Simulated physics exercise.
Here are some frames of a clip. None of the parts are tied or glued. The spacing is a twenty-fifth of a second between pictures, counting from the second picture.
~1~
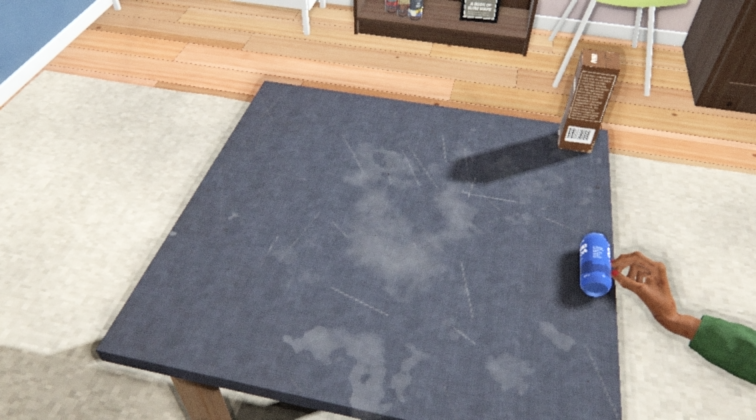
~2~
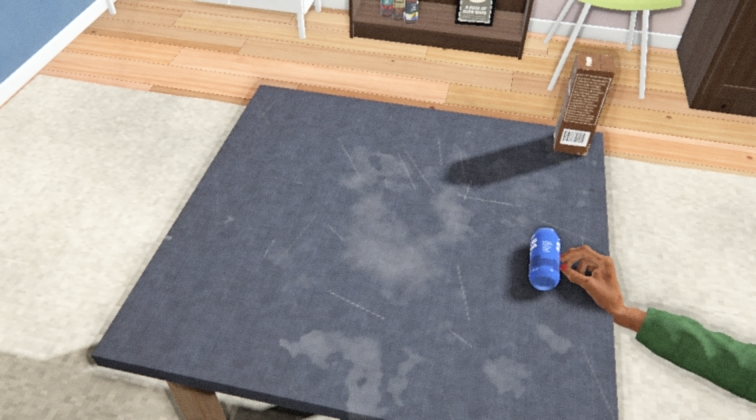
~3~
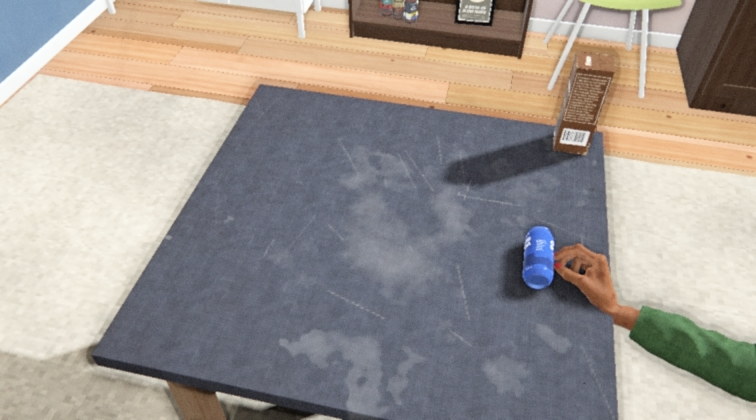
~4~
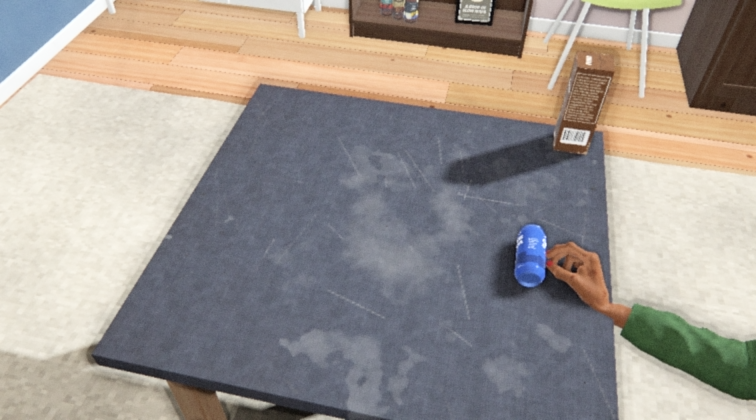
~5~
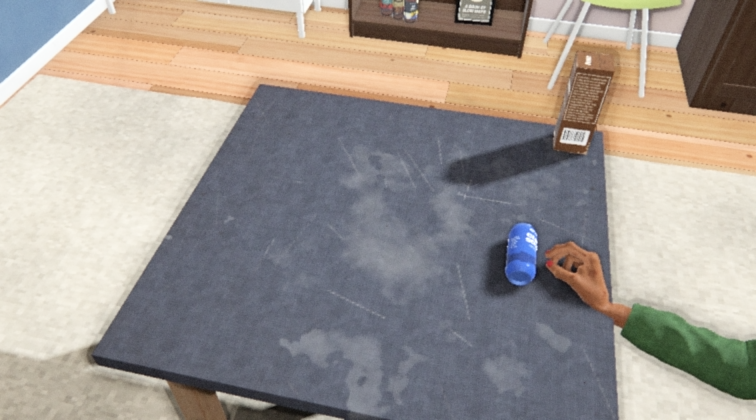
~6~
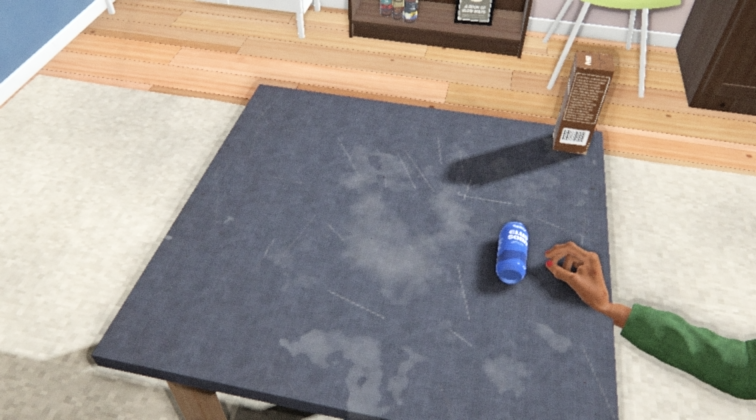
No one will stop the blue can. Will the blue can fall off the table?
No, it stays up on the table.
Then, 0.20 s past the last view, blue can displaced well along near (471, 245).
Then, 0.60 s past the last view, blue can displaced well along near (407, 235).
Then, 1.10 s past the last view, blue can displaced well along near (358, 226).
Finally, moved from the start, blue can. Final places as the last picture's camera would see them, blue can near (341, 223).
